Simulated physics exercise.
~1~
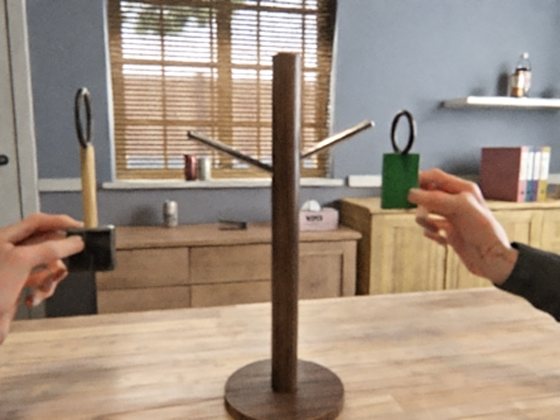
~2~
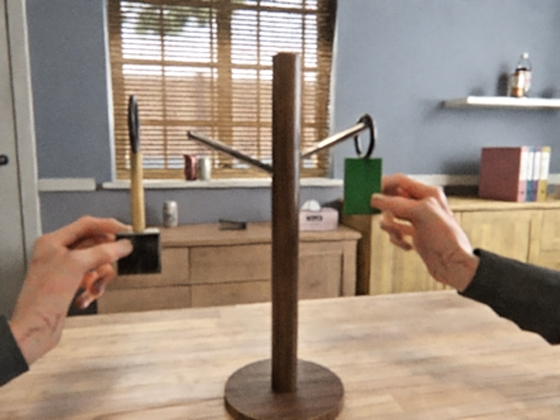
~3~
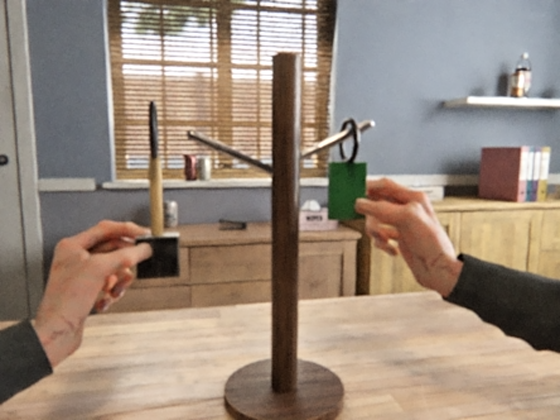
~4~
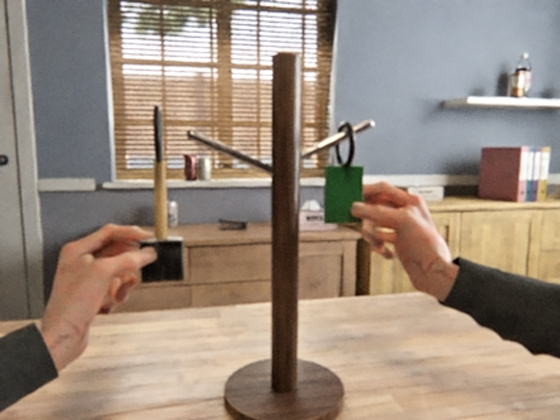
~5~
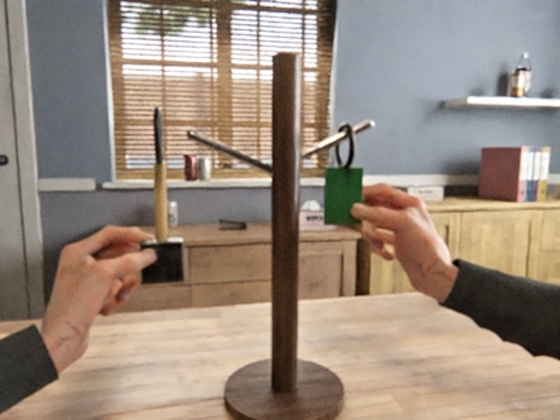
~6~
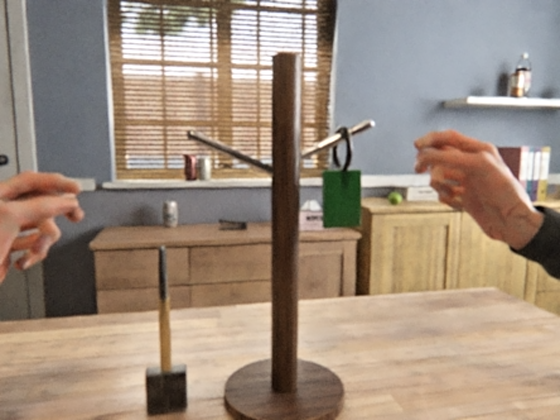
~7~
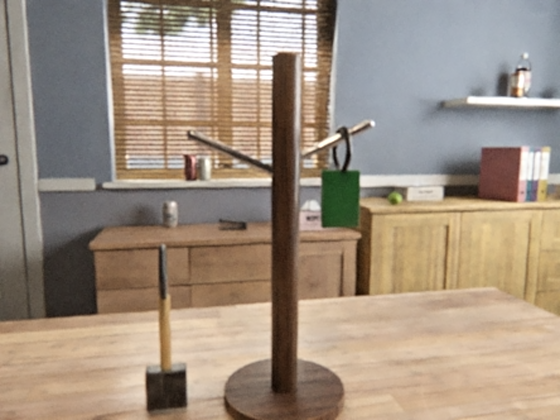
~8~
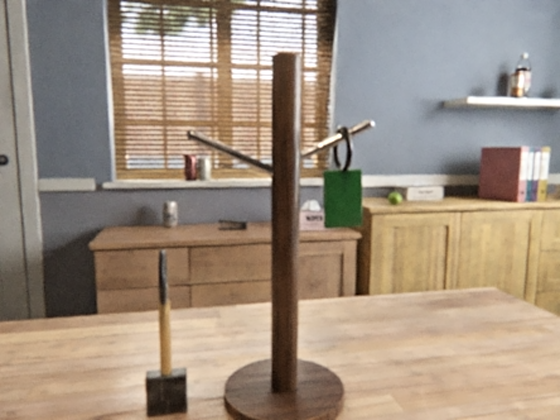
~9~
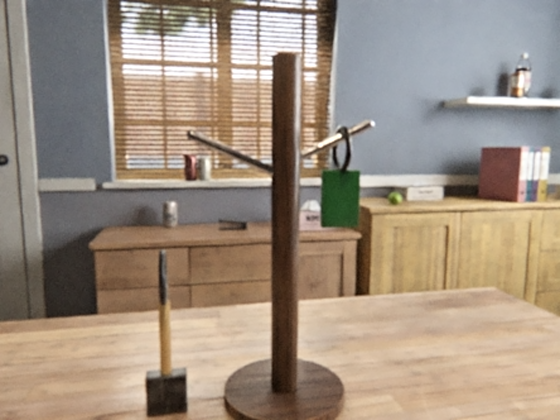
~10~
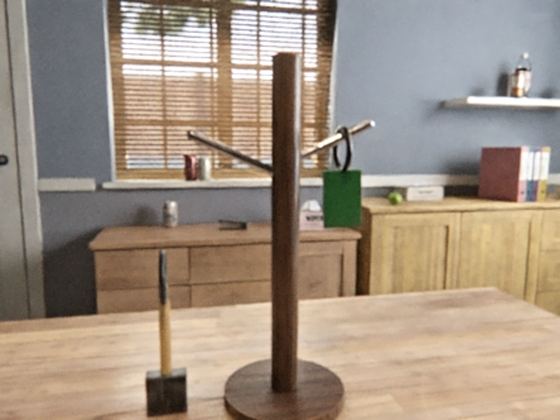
Two hands reach in from either side of a dark wooden peg stand on a light wood table, seen from a still, front-on view in a room with blue-grey walls, a window with blinds and wooden cabinets. The left hand holds a black brush with a pale handle and a dark ring, the right a green tag with a black ring. Both hands move inward, bringing the tag's ring onto the right peg while the brush stops short of the left one. The hands let go and withdraw. The brush drops upright onto the table, while the tag stays hanging.
